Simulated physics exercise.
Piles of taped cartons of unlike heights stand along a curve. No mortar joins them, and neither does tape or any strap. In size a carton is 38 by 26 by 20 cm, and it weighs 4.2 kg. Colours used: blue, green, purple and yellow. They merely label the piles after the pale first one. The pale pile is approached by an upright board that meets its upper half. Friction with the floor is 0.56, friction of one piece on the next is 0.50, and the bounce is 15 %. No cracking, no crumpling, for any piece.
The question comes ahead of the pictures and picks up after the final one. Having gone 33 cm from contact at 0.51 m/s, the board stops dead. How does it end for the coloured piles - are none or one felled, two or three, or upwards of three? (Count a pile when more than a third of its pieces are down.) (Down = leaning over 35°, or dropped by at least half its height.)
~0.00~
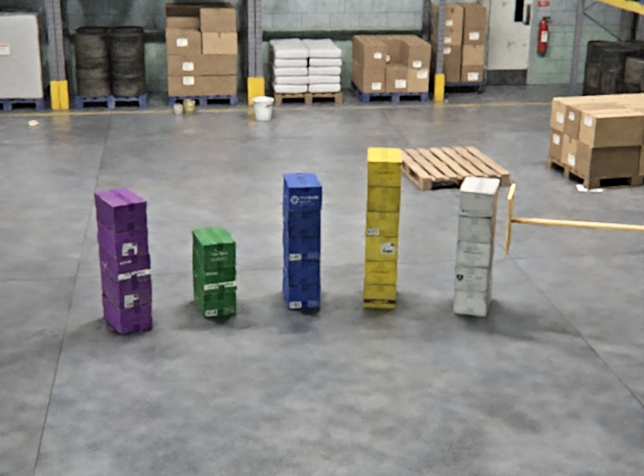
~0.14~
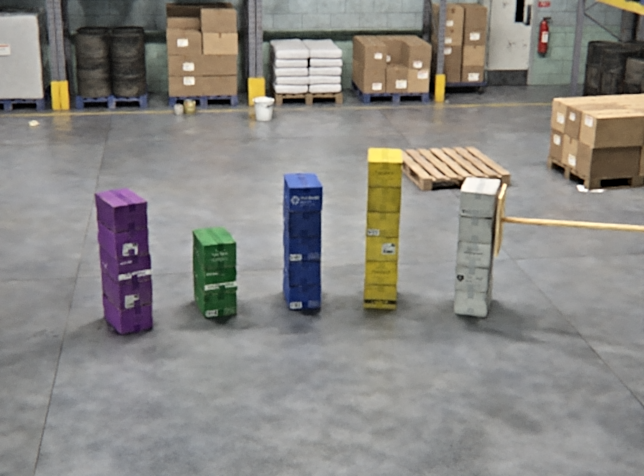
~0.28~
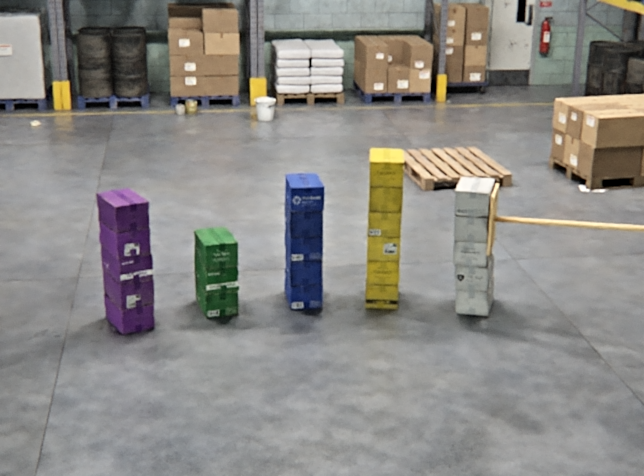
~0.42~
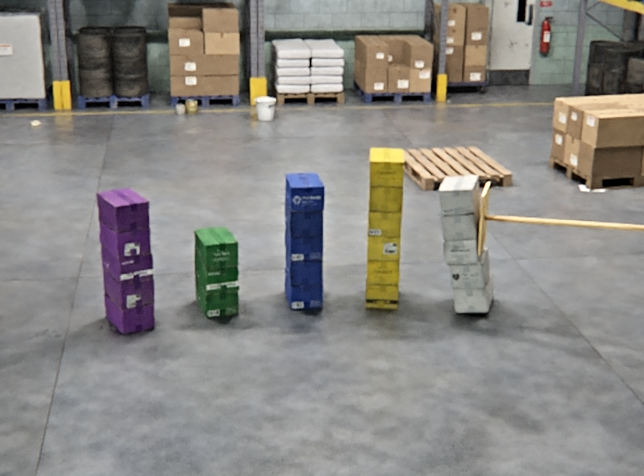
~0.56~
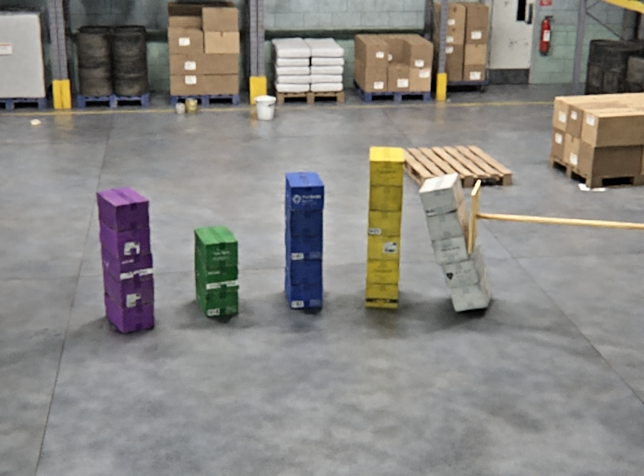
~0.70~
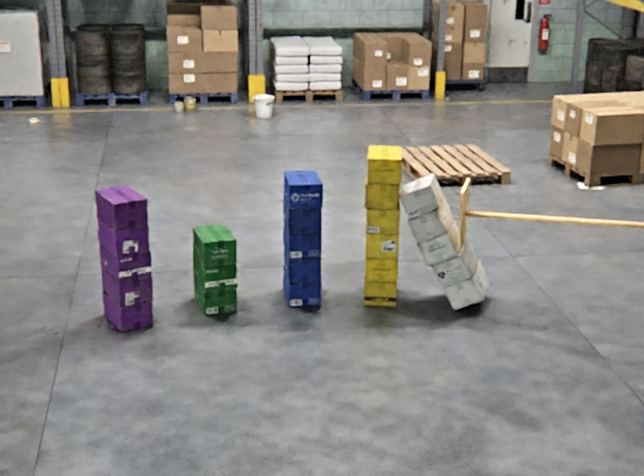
I expect no fewer than four piles to be wrecked.
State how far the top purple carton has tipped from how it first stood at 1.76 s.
Tilt from start: Approx. 0 degrees.
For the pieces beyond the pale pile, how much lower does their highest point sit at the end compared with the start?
60 cm.
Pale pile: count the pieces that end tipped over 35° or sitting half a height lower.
Count: 5.
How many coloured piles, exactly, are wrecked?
That makes 4 altogether.
After 1.76 s, 5 of the pale pile down; none of the 19 other cartons down, 11 disturbed; top yellow carton leaning 27°, 8 cm lower; top blue carton leaning 9°.
After 2.76 s, 5 of the pale pile down; 13 of the 19 other cartons down; top blue carton on its side; top yellow carton on its side.
At rest (4.9 s), 5 of the pale pile down; 19 of the 19 other cartons down; top purple carton upside down; top yellow carton on its side. Wrecked, blue, green, purple and yellow. As the last picture would show them, middles, top yellow carton near (201, 248).
